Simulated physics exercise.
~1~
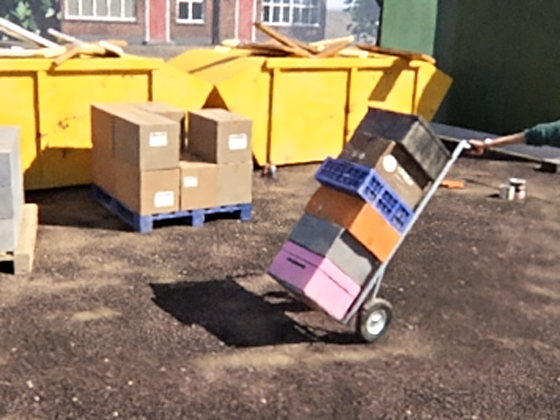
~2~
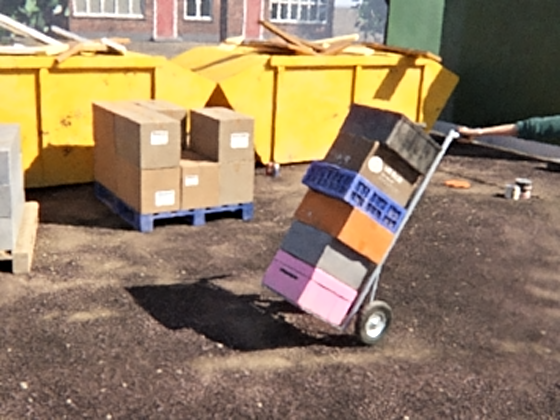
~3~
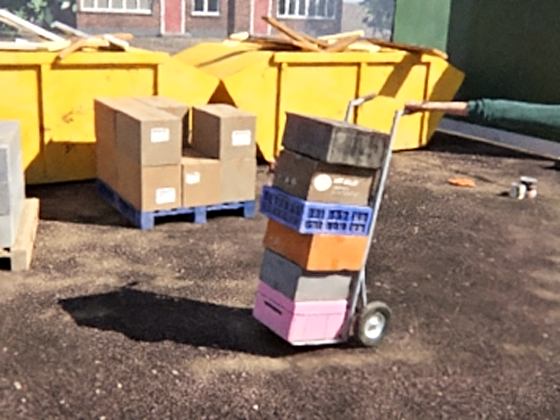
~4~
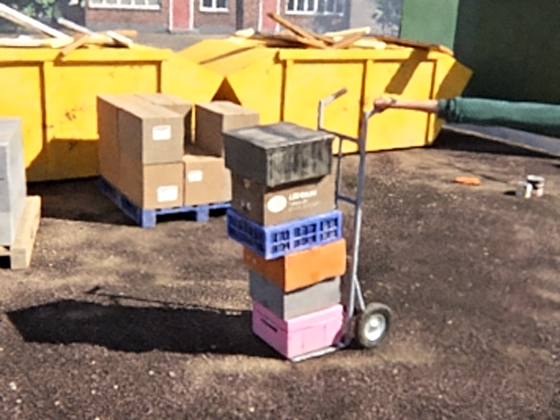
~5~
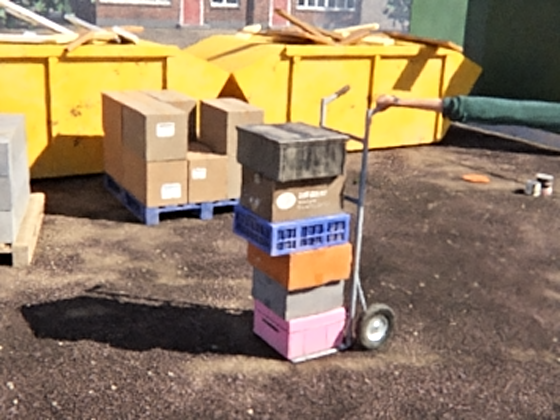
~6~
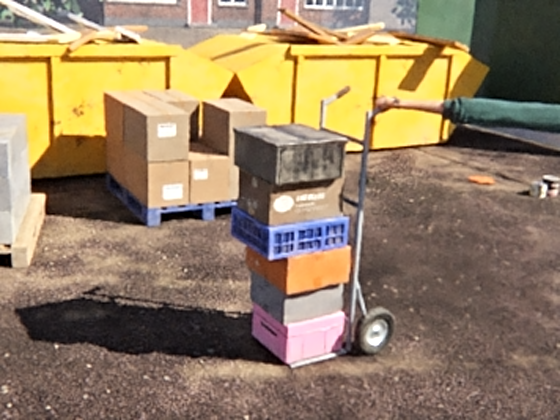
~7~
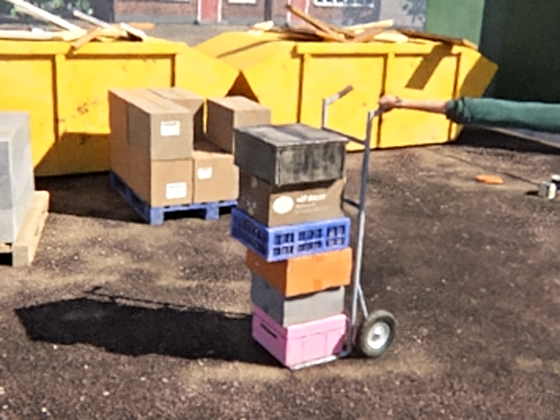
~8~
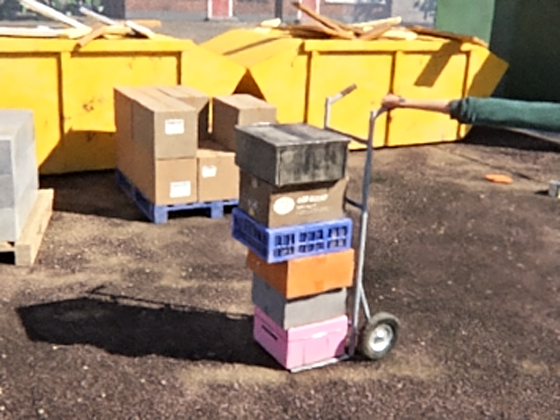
A loaded sack truck is tipped upright by an arm, and its stack stays standing.
